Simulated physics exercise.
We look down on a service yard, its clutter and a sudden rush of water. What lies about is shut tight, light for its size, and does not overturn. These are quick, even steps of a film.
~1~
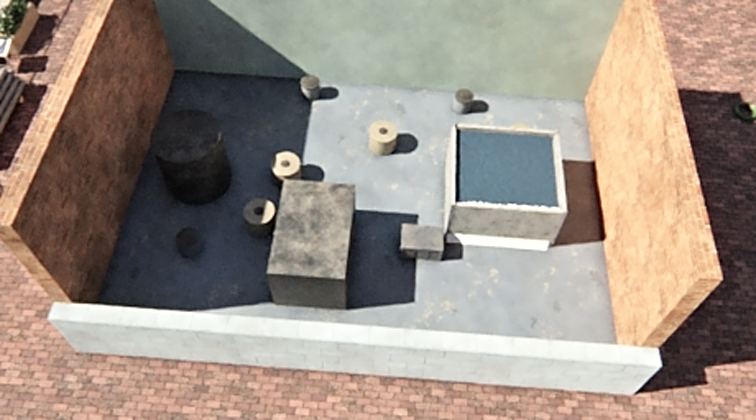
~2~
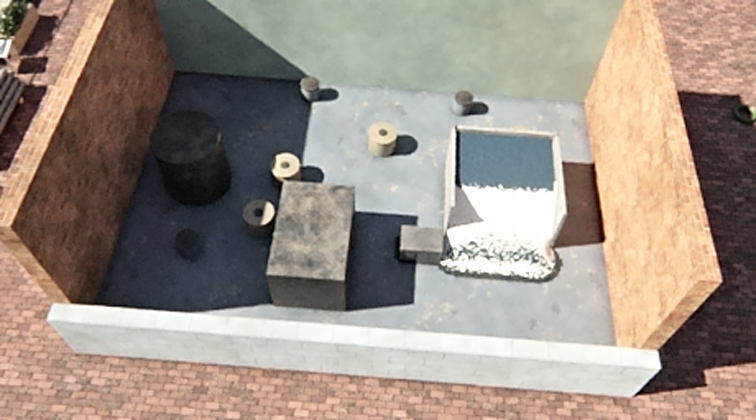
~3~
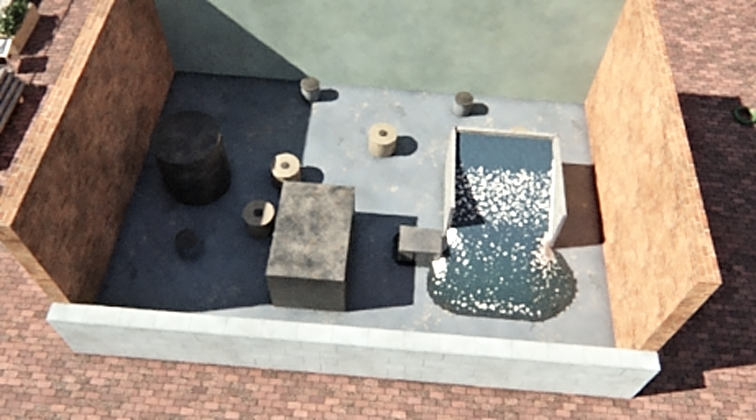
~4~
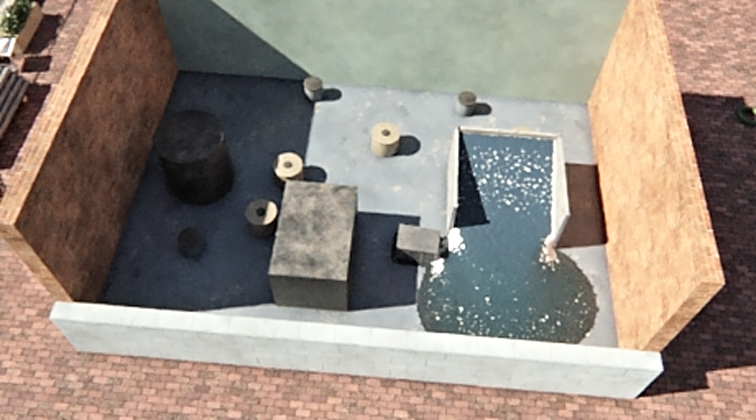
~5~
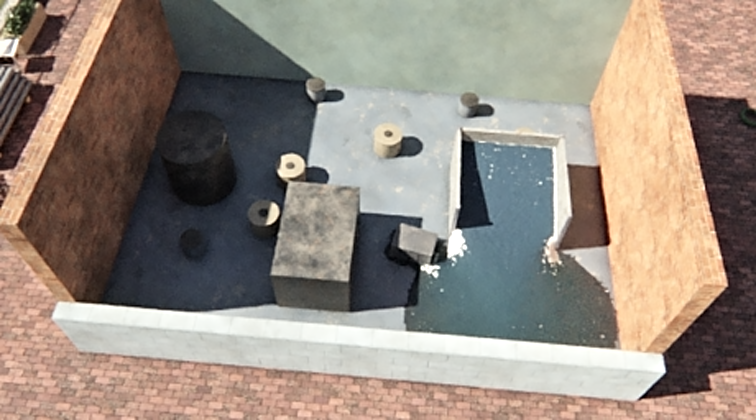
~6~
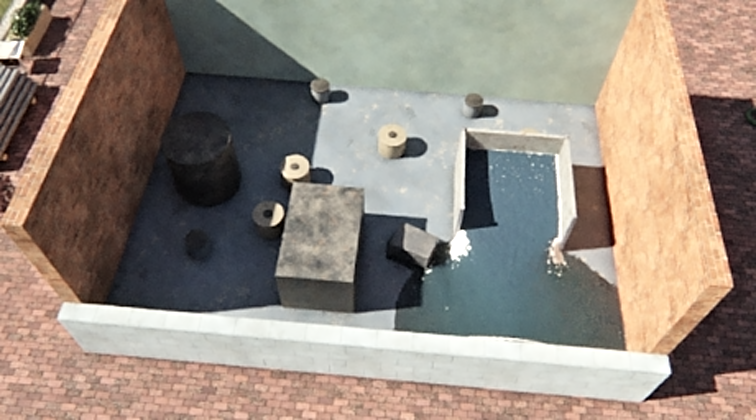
Water rushed out of the open front of a walled tank on the right and spread across the yard floor, and a small grey block beside it tilted while the other objects stayed put.
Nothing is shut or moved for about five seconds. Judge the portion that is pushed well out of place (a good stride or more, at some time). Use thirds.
Share: Not even a third.
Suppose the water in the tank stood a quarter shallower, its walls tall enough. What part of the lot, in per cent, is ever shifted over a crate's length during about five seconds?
I make it 10 per cent.
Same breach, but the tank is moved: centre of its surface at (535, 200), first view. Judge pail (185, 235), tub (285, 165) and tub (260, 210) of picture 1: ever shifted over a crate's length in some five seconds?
In turn: Under that, short of that, no.
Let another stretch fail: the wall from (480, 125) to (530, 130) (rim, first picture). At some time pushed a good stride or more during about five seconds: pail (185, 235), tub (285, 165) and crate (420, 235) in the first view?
In that order: Under that, not that far, not that far.
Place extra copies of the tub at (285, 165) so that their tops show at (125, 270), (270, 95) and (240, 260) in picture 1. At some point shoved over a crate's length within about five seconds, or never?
As listed: Moved that far, never so far, under that.
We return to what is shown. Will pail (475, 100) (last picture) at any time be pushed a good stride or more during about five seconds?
Answer: Shifted that much.
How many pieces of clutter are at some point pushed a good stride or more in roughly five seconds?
I count 2.
A moment on, 0 of 8 are well off their spots; 0 afloat.
Next, 0 of 8 are well off their spots; 0 afloat.
Later, 0 of 8 are well off their spots; 0 afloat.
In the end, 2 of 8 are well off their spots, and 2 have been at some point; 1 afloat.
